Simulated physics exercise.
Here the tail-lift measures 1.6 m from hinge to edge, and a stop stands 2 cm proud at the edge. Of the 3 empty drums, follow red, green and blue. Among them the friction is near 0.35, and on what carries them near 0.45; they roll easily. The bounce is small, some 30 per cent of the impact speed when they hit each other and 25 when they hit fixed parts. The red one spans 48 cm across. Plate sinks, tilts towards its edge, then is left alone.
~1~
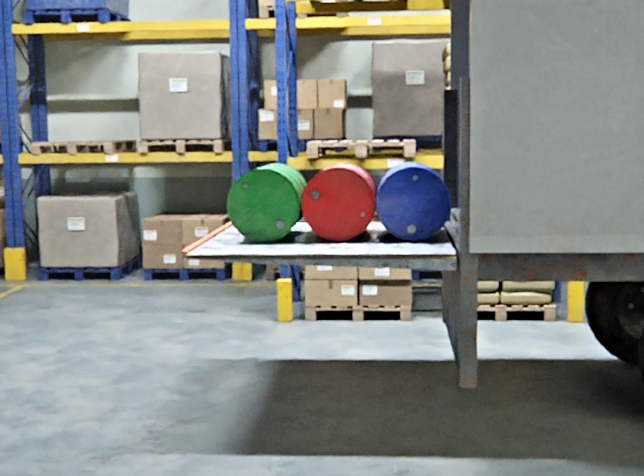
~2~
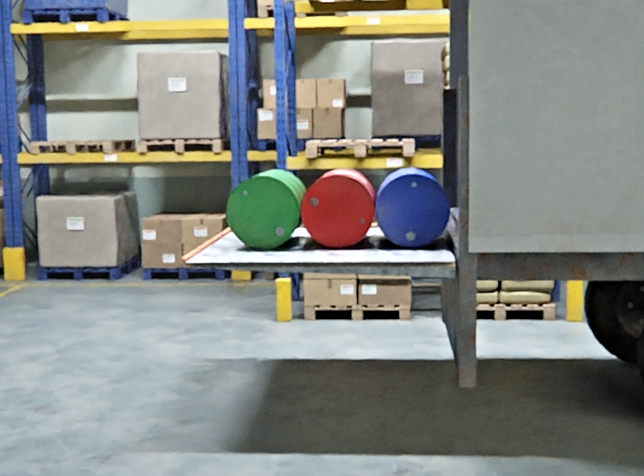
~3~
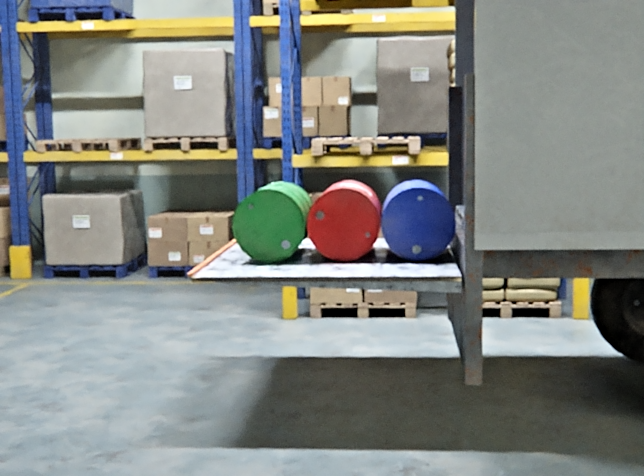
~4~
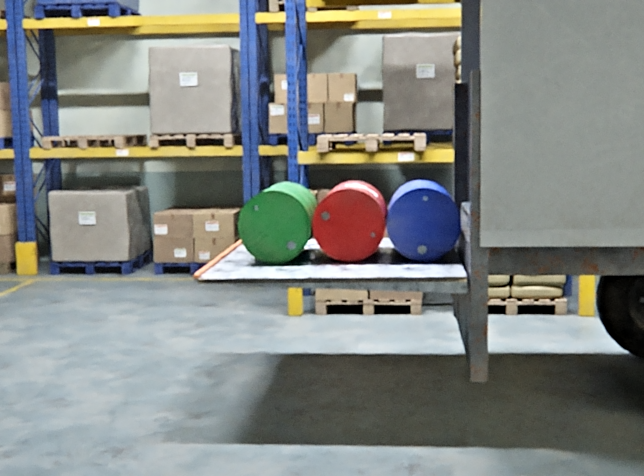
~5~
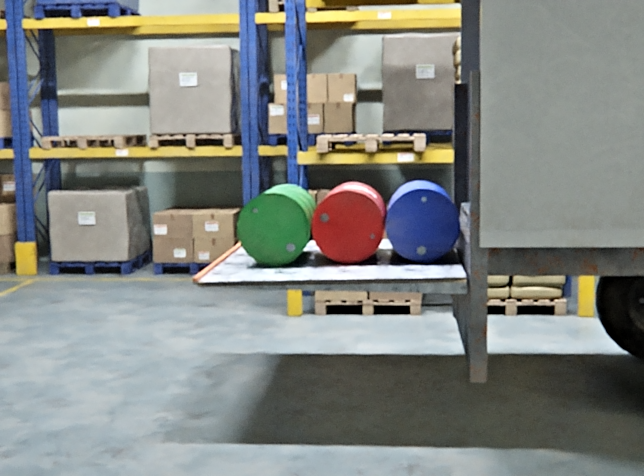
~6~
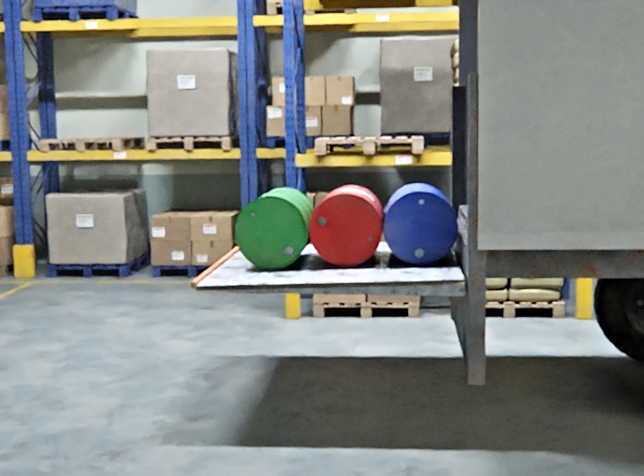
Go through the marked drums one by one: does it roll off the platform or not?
Taking them in turn, red does not leave, green does not leave and blue does not leave.
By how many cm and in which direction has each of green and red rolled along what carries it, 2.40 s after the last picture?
Green 5 left, red 5 left.
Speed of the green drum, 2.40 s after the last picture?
Speed: Approx. 0.0 m/s.
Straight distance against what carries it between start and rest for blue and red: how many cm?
Blue shifts 30 while red shifts 30.
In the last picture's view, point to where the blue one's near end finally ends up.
Roughly (375, 230).
Then, 2.4 s after the last picture, red is on the plate, 80 cm from the stop; green is on the plate, 30 cm from the stop; blue is on the plate, 130 cm from the stop; 0 over the stop so far.
At rest (5.7 s after the last picture), red is on the plate, 60 cm from the stop; green is on the plate, 10 cm from the stop; blue is on the plate, 105 cm from the stop; 0 over the stop so far.
